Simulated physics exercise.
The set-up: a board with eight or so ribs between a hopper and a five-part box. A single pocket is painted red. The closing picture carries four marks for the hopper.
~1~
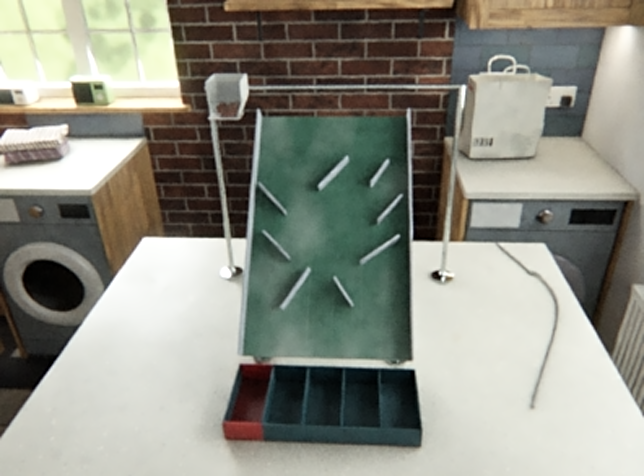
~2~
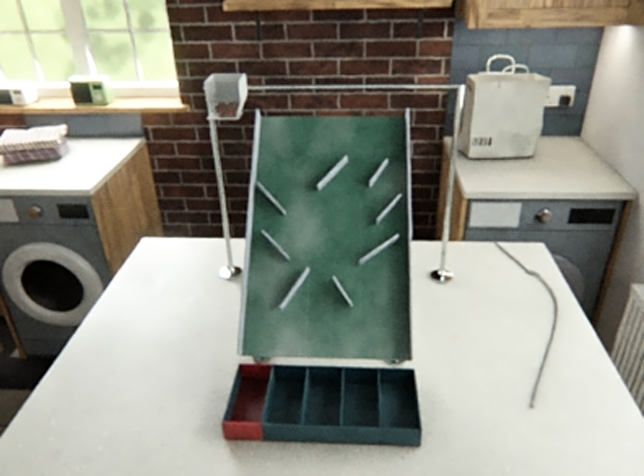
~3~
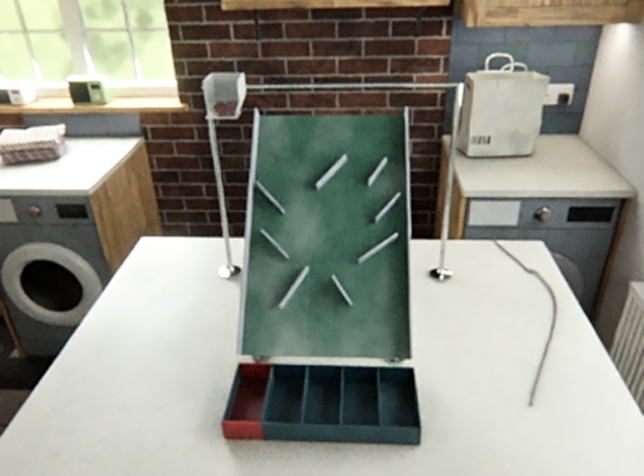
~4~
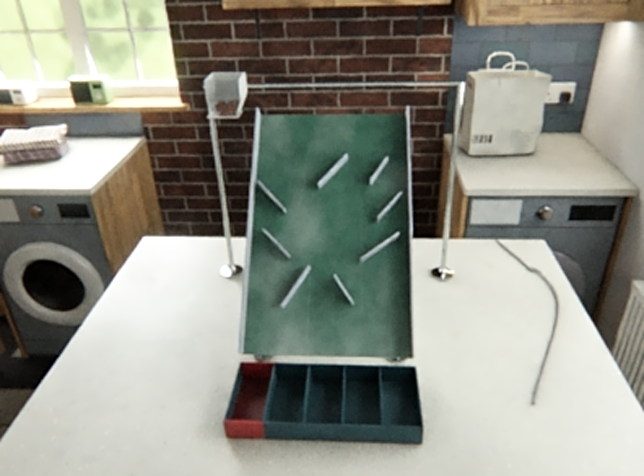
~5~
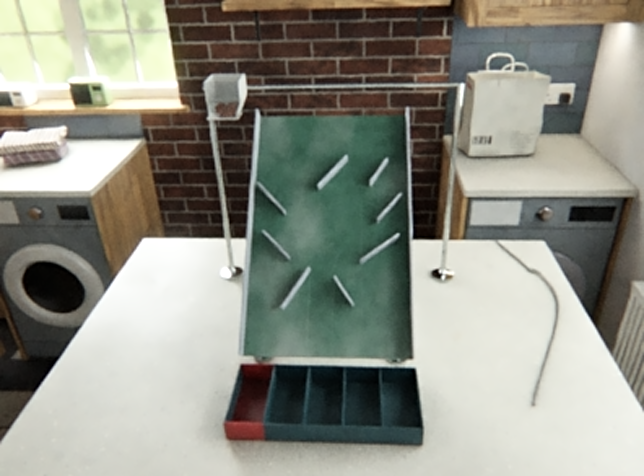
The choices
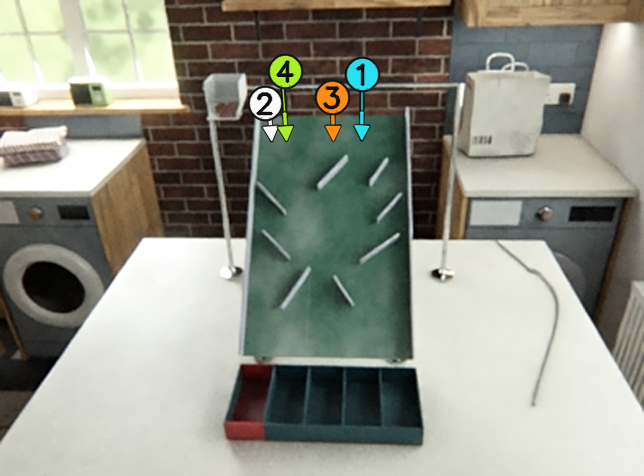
A green sloping board with eight pale ribs stands on a white table in a kitchen, seen from the front and slightly above. A small clear hopper sits on a metal frame at the upper left, a five-part dark box with its leftmost pocket red lies below, and washing machines, brick and a white bag are behind. Nothing visibly moves, apart from a very slight shake of the view.
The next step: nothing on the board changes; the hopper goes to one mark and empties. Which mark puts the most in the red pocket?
3.
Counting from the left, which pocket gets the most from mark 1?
The fifth.
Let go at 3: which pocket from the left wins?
The first.
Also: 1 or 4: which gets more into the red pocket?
That would be 4.
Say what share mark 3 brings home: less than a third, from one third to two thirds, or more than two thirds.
More than two thirds.
On the marked copy, mark 1 meets the board at (361, 134); mark 2 meets the board at (271, 135); mark 3 meets the board at (333, 135); mark 4 meets the board at (286, 135).
For mark 1, about a tenth in the red pocket, almost all in other pockets.
For mark 2, roughly a quarter in the red pocket, roughly two thirds in other pockets, about a tenth held on the board.
For mark 3, the larger part in the red pocket, roughly a quarter in other pockets.
For mark 4, roughly half in the red pocket, roughly half in other pockets.
